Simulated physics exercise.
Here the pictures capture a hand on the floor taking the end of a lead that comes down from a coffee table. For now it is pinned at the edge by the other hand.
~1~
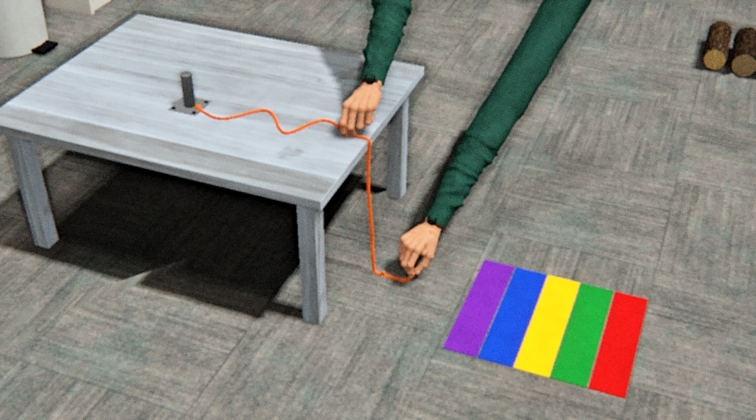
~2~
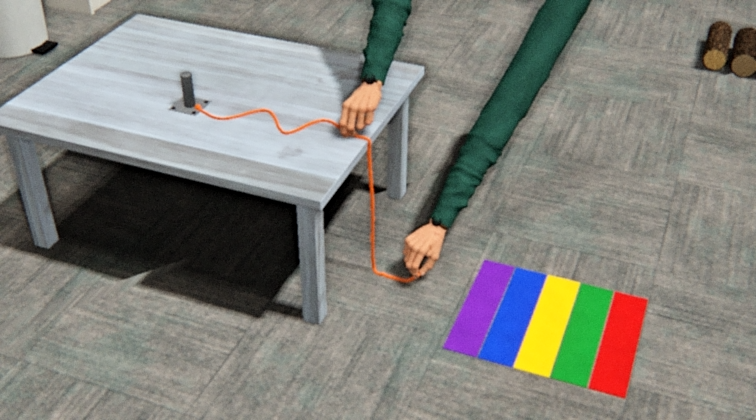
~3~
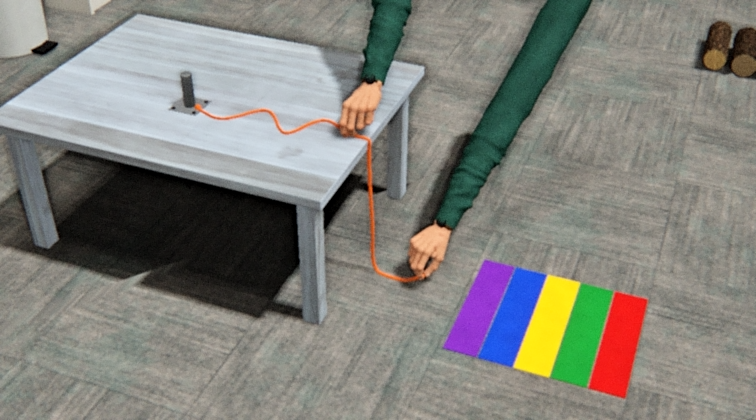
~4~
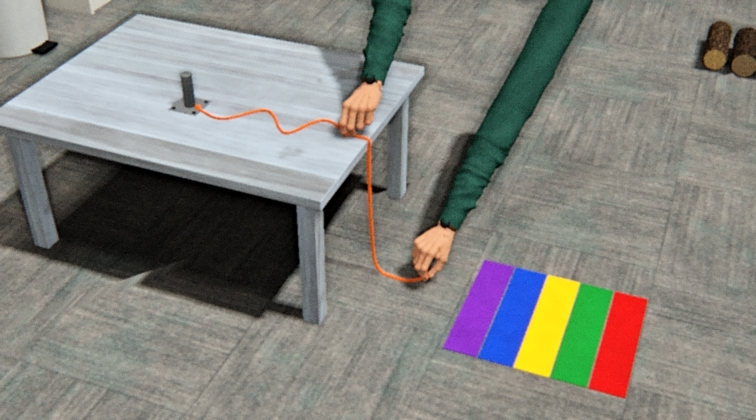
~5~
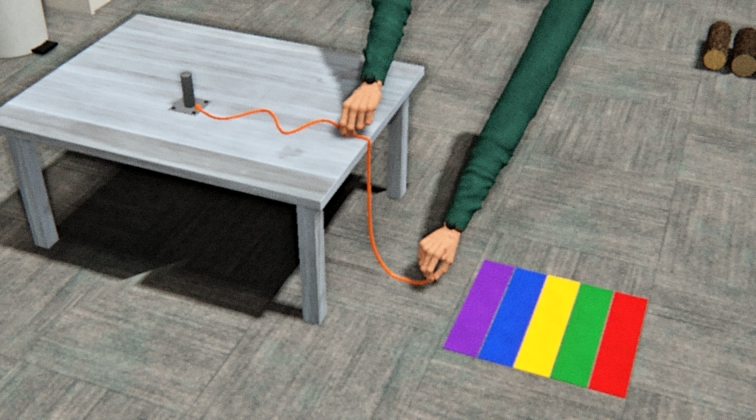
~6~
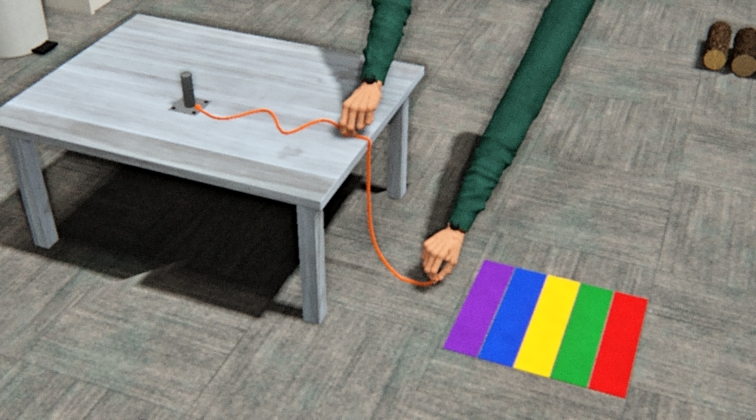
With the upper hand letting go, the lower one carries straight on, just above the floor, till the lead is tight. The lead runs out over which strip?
The green one.
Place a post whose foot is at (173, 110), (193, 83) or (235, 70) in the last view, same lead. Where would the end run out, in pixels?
Around (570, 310), then (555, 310), then (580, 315).
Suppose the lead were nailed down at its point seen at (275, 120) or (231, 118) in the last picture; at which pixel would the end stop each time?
Approximately (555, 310), then (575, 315).
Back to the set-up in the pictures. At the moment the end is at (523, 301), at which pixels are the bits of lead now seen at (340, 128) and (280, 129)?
Point one: (371, 159); point two: (311, 129).
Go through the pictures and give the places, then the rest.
The first picture shows end (414, 273); purple (467, 335); blue (502, 344); yellow (537, 354); green (574, 364); red (612, 374).
The second picture shows end (419, 274); lead through (219, 119) (275, 118) (319, 121) (369, 150) (372, 207) (373, 262).
The third picture shows end (424, 275).
The fourth picture shows end (427, 276); lead through (219, 119) (275, 118) (319, 121) (369, 150) (370, 206) (376, 263).
The fifth picture shows end (433, 278).
The sixth picture shows end (437, 279); lead through (219, 119) (275, 118) (319, 121) (369, 150) (369, 206) (386, 264).
Soon after, end near (523, 301); over blue.
Then, end near (560, 310); over yellow.
At full stretch, end near (583, 316); over green. It halts on the green strip.
